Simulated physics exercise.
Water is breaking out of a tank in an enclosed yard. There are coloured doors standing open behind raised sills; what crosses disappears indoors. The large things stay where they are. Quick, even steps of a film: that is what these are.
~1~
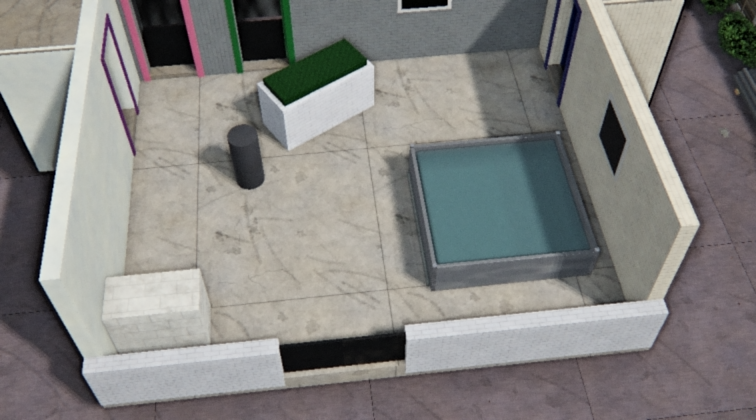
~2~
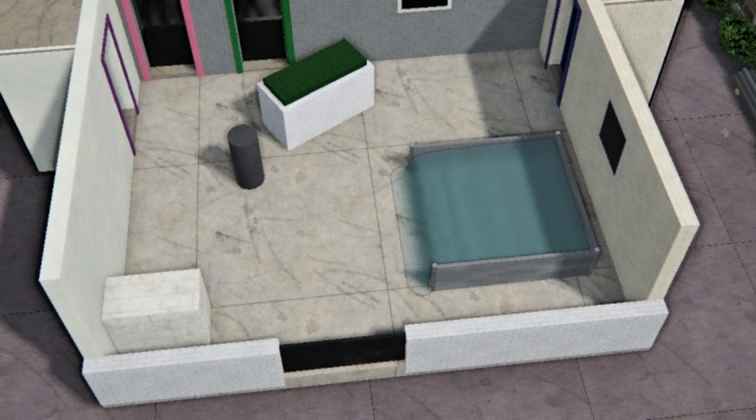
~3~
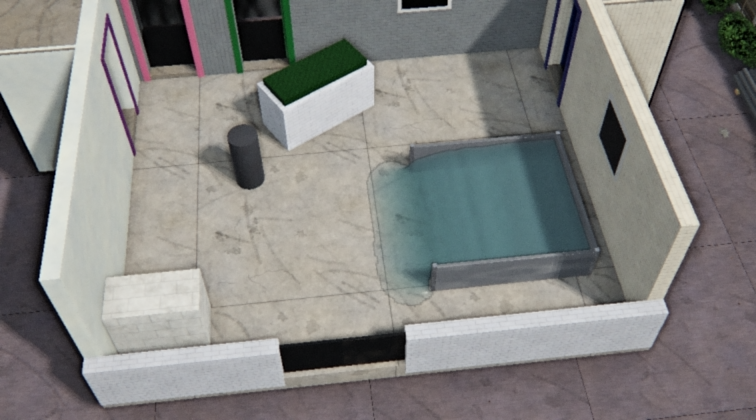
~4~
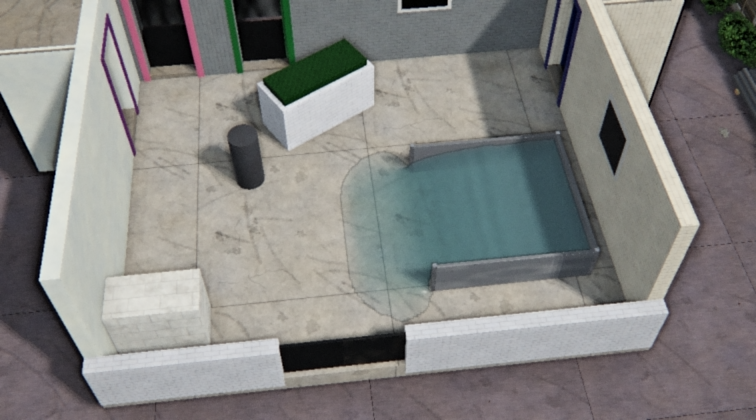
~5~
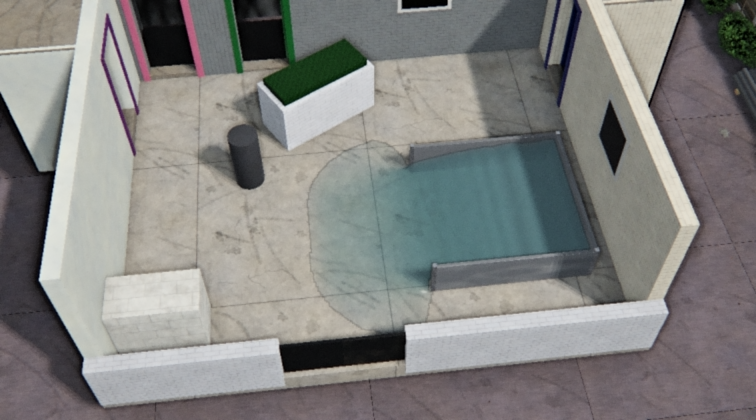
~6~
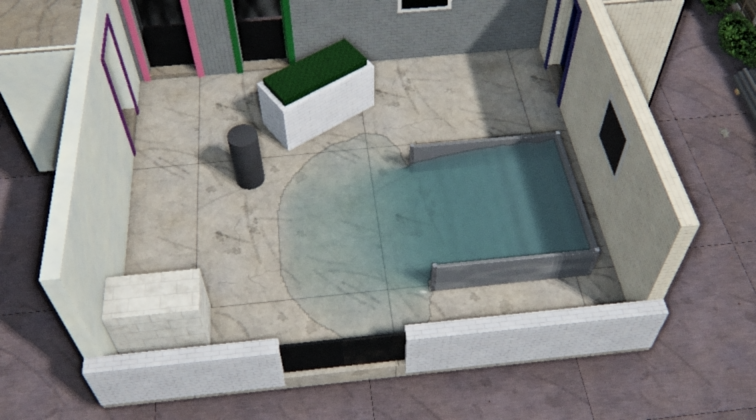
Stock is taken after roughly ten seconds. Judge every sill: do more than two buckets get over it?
Verdict: Pink door - more than two get over; blue door - two or fewer get over; purple door - two or fewer get over; green door - more than two get over.
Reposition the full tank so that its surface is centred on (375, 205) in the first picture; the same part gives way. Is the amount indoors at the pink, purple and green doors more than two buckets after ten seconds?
Pink exceeds the threshold, purple falls short, green exceeds the threshold.
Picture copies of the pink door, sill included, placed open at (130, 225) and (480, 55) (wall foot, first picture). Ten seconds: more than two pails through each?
Taking them in order, one overshoots and the other undershoots.
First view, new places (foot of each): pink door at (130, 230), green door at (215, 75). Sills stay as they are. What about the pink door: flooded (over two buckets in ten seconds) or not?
What follows is that the pink door gets beyond it.
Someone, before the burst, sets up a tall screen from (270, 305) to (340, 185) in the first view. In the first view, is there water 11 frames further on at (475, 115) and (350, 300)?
Result, in order: Bone-dry / swamped.
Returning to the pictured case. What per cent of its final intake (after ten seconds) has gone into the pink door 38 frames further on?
Roughly 55 percent.
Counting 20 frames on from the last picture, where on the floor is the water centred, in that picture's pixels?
The spot I would choose is (292, 237).
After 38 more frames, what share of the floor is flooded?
Estimate: Some 65 in a hundred.
A moment on, water covers 40 % of the floor; the pink door not reached, the blue door not reached, the purple door not reached, the green door not reached.
Next, water covers 50 % of the floor; the pink door not reached, the blue door not reached, the purple door not reached, the green door not reached.
Then, water covers 60 % of the floor; the pink door wet at the sill, nothing in, the blue door not reached, the purple door wet at the sill, nothing in, the green door not reached.
Later, water covers 65 % of the floor; the pink door over two buckets in, the blue door not reached, the purple door wet at the sill, nothing in, the green door wet at the sill, nothing in.
In the end, water covers 100 % of the floor; the pink door far over two buckets in, the blue door wet at the sill, nothing in, the purple door wet at the sill, nothing in, the green door over two buckets in.
